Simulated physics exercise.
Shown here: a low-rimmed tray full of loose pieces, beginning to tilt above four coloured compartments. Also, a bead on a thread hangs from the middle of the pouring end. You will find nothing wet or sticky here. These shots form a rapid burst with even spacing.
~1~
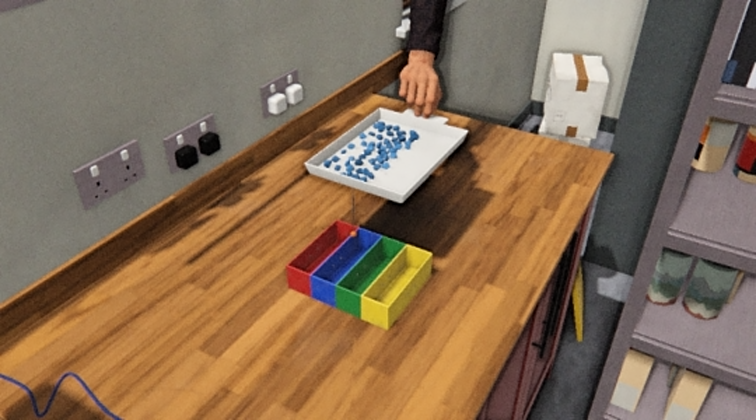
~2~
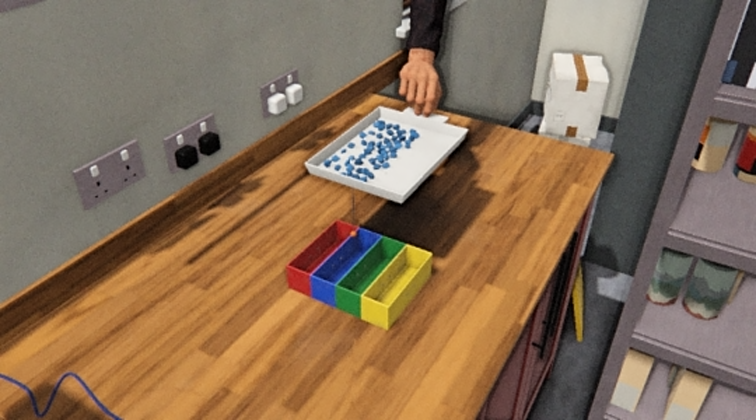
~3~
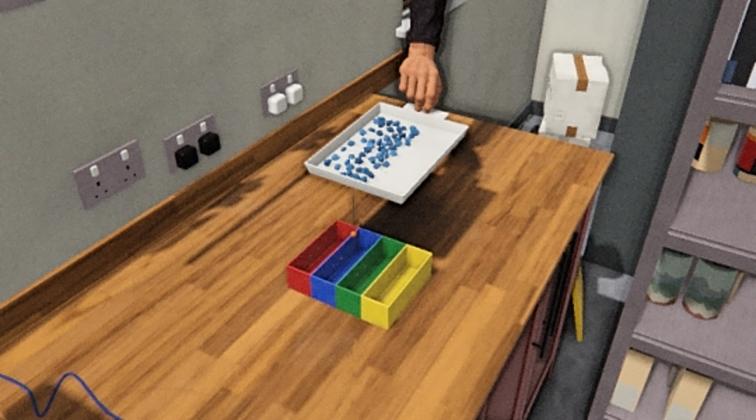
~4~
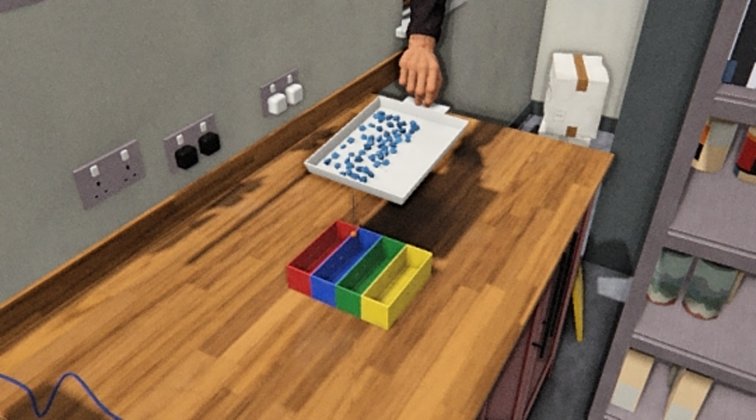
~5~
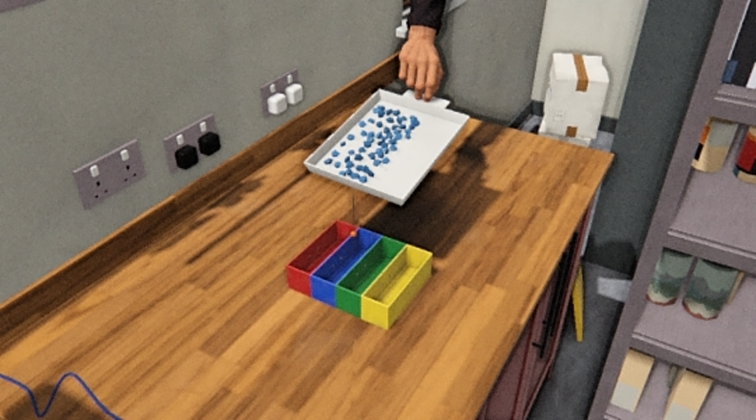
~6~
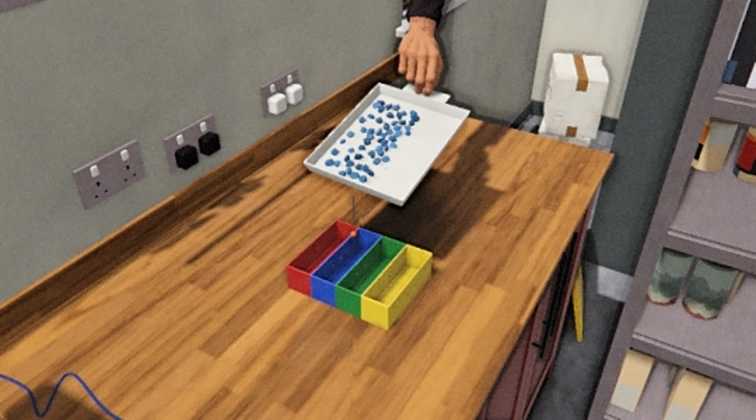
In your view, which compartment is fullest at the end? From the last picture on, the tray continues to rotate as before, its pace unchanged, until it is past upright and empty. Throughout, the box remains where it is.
Fullest: The green compartment.
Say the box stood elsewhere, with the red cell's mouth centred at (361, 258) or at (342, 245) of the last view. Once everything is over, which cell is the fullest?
Blue, then green.
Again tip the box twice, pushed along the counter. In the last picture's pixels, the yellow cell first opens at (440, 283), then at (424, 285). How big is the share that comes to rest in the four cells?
You'd see around 90 per cent and then around 90 per cent.
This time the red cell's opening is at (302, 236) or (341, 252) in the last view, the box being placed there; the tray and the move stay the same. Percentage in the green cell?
First placement: Some 20 %; second placement: Some 40 %.
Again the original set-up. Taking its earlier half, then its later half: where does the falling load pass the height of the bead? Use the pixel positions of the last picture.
Starting near (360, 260), moving on to near (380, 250).
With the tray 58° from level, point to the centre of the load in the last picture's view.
Close to (373, 186).
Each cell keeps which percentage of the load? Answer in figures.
Approximate shares in per cent - red cell 10, blue cell 30, green cell 40, yellow cell 20.
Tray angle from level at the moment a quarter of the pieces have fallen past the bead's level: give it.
Close to 100° of tilt at that moment.
Just after the last frame, tray tipped steeply; almost all on the tray; about a tenth falling or outside the box.
A moment on, tray tipped right over; roughly half on the tray; about a tenth in the yellow cell; about a tenth in the green cell; just a few in the blue cell; just a few in the red cell; roughly a quarter falling or outside the box.
Further on, tray tipped past a quarter turn; roughly a third in the green cell; roughly a quarter in the blue cell; roughly a quarter in the yellow cell; about a tenth in the red cell; just a few falling or outside the box.
When it is over, tray tipped past a quarter turn; roughly a third in the green cell; roughly a quarter in the blue cell; roughly a quarter in the yellow cell; about a tenth in the red cell; just a few outside the box.
